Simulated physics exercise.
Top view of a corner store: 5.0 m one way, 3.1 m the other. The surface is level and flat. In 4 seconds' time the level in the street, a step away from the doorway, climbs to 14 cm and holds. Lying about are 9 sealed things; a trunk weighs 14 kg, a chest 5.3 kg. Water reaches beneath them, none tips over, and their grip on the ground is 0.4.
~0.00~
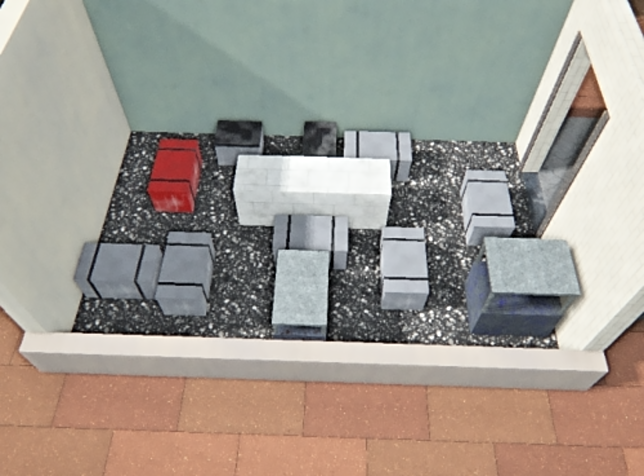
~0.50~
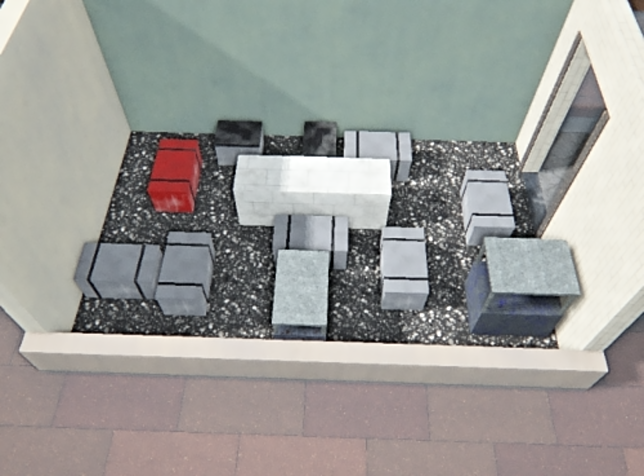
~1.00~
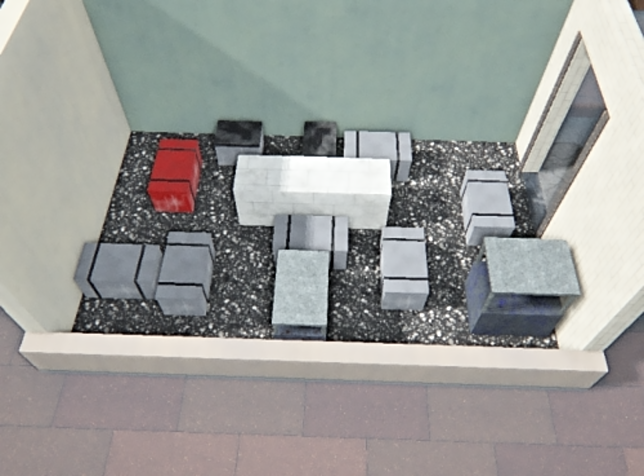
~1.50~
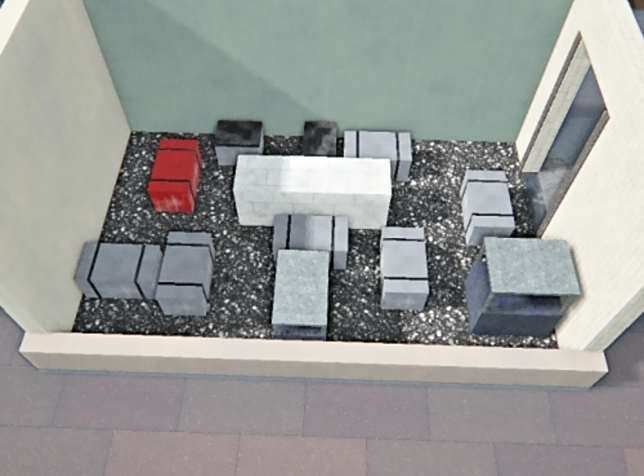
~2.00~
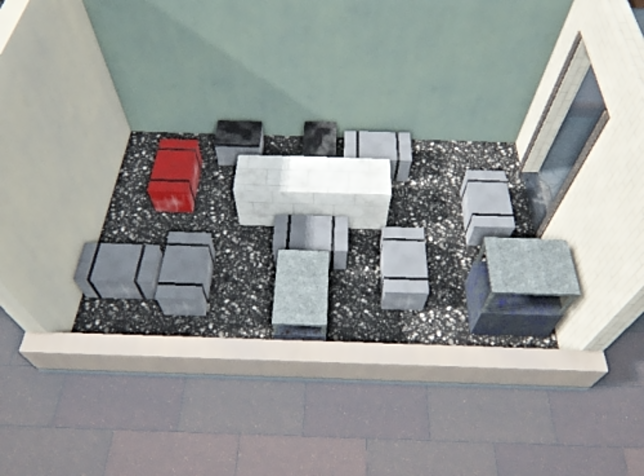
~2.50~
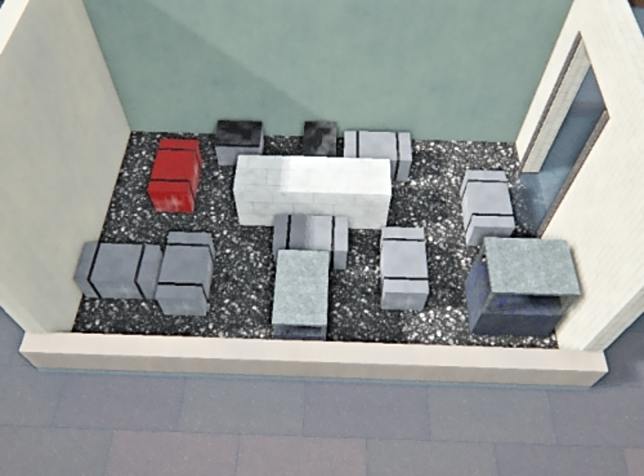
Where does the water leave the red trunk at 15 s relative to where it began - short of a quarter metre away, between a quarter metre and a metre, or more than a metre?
More than a metre away.
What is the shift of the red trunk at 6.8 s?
It is about 0 cm out of place by then.
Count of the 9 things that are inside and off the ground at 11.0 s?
Tally: 5 of them.
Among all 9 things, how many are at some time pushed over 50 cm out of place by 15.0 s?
That comes to 8.
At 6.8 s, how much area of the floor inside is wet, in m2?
Flooded: Near 7.0 m2.
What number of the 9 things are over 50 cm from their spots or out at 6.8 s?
By my reckoning, 3.
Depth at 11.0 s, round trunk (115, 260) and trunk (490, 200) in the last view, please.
2 and 7 cm.
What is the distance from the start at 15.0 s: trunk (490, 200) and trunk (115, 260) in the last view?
In that order: 80 cm, 60 cm.
After 3.5 s the red trunk is near (173, 165), 0.0 m from its start, aground; 0 afloat.
After 6.8 s the red trunk is near (173, 165), 0.0 m from its start, aground; 3 afloat.
After 11.0 s the red trunk is near (128, 188), 0.6 m from its start, aground; 5 afloat.
After 15.0 s the red trunk is near (107, 260), 1.4 m from its start, afloat; 9 afloat.
